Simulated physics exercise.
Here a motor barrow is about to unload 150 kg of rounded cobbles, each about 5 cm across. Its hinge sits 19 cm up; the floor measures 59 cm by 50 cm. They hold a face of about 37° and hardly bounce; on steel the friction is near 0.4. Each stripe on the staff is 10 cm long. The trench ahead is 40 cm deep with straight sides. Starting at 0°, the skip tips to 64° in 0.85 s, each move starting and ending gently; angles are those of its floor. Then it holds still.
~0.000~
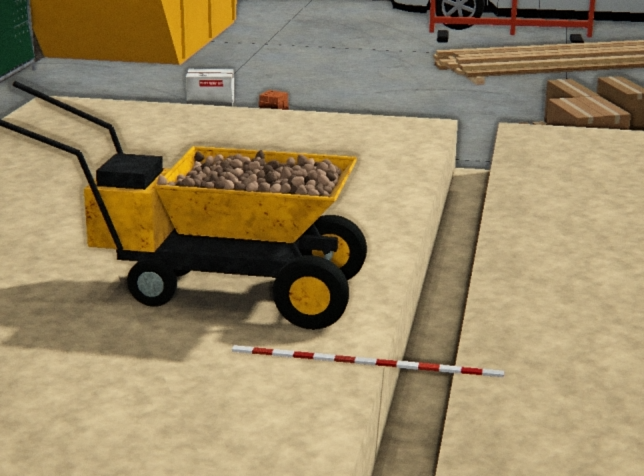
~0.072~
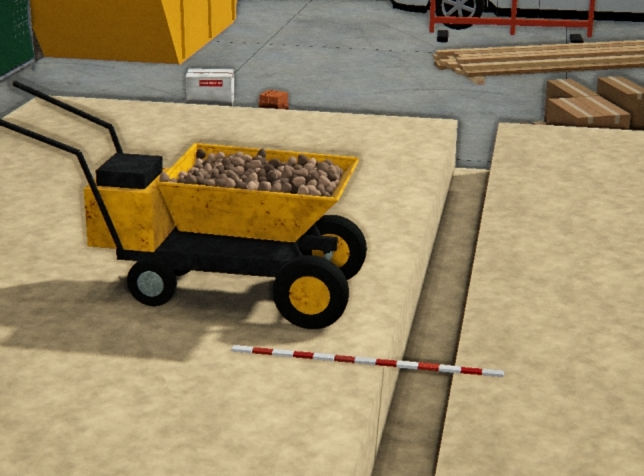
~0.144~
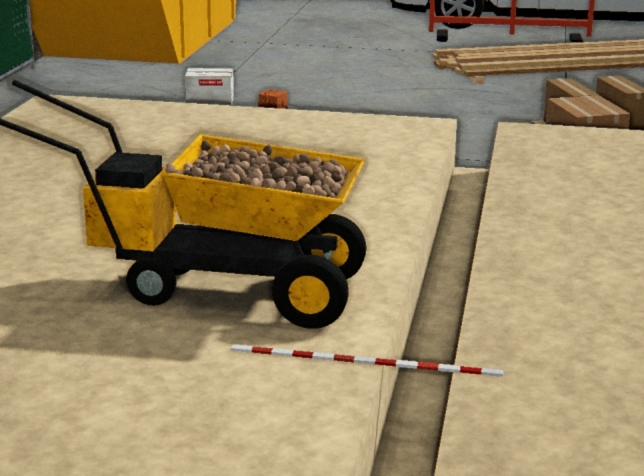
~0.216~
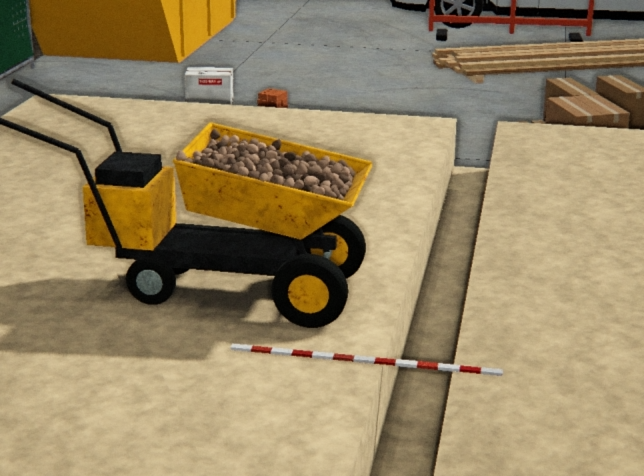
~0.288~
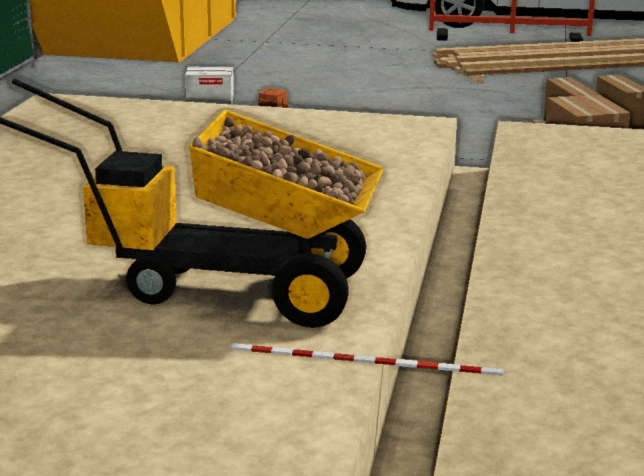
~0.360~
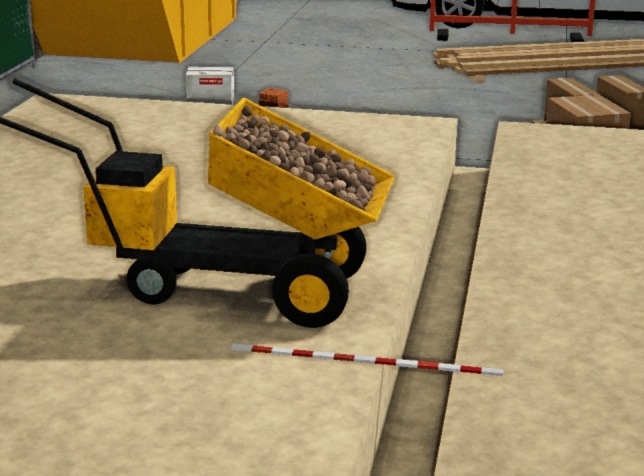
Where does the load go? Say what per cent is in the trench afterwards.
Close to 52 in a hundred.
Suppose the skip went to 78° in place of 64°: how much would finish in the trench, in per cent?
In that case some 45 per cent.
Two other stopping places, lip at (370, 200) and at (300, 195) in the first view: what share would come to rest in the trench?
Near 25 per cent from the first place, 85 from the second.
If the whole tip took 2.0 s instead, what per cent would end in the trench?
Then about 70 per cent.
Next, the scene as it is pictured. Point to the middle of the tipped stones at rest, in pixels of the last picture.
Their middle is at about (457, 347).
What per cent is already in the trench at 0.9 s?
Some 20 per cent.
After 0.6 s the floor is at 54°; 100 % in the skip; the foremost stones are at (415, 234).
After 0.9 s the floor is at 64°; 70 % in the skip, 19 % in the trench, 11 % past the trench; the foremost stones are at (493, 319).
After 1.3 s the floor is at 64°; 28 % in the skip, 24 % in the trench, 47 % past the trench; the foremost stones are at (627, 320).
After 3.2 s the floor is at 64°; 0 % in the skip, 52 % in the trench, 48 % past the trench; the foremost stones are past the picture's edge.
